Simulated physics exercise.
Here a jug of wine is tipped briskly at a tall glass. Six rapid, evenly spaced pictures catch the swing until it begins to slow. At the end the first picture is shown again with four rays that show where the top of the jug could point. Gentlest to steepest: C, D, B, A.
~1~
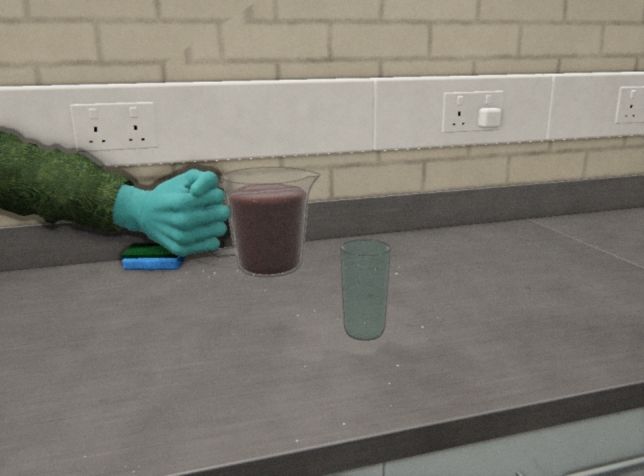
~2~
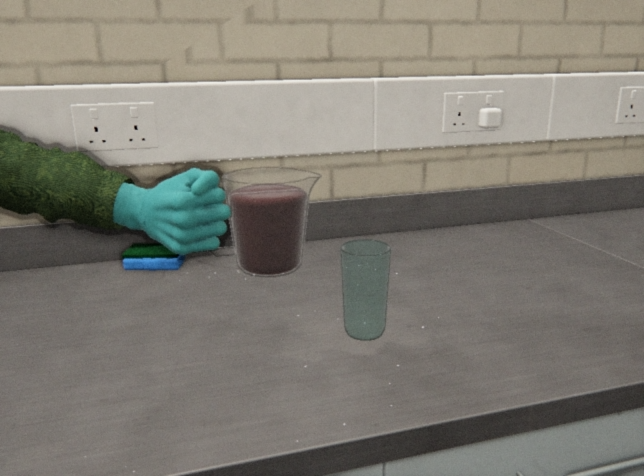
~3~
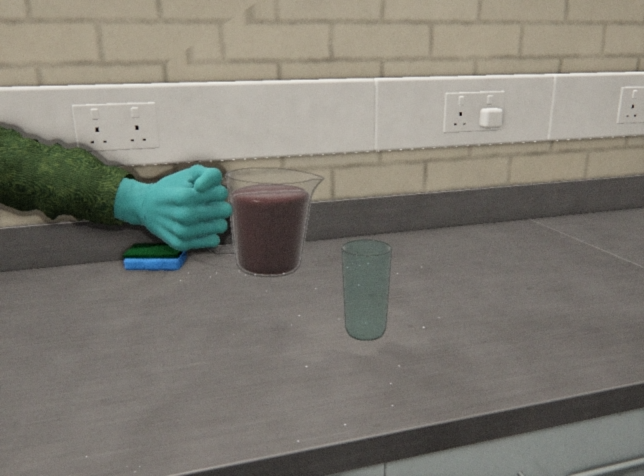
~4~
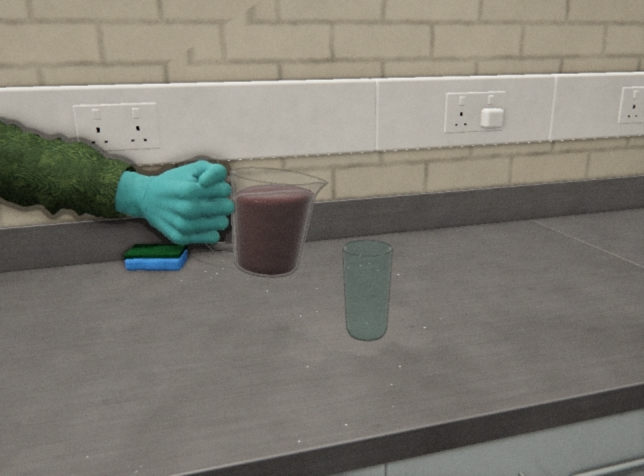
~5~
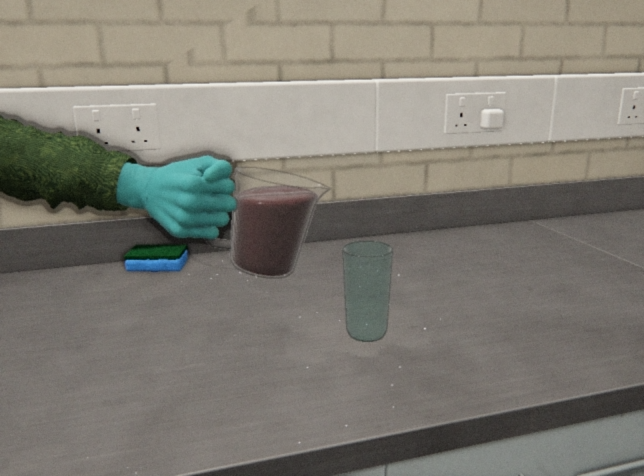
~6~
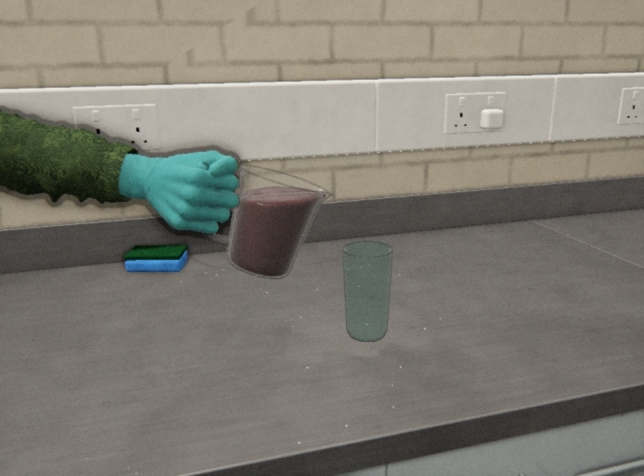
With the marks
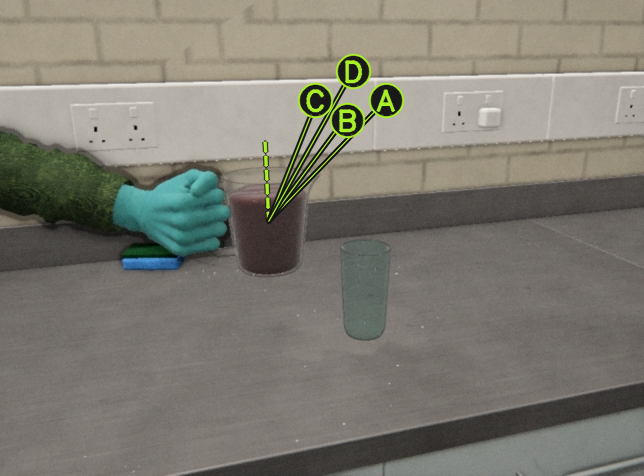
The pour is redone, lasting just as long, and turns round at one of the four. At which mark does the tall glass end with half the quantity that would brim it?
Tilt A.
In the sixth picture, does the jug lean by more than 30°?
No, it does not.
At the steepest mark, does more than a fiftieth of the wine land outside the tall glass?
No, it does not.
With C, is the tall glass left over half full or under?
Under half.
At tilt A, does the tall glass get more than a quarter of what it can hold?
Yes, clearly.
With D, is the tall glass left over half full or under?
Under half.
In lime, A at (374, 111); B at (334, 132); C at (310, 117); D at (344, 85).
Choosing A, the tall glass ends with about 48 % of what it can hold.
Choosing B, the tall glass ends with about 31 % of what it can hold.
Choosing C, the tall glass ends with about 5 % of what it can hold.
Choosing D, the tall glass ends with about 16 % of what it can hold.
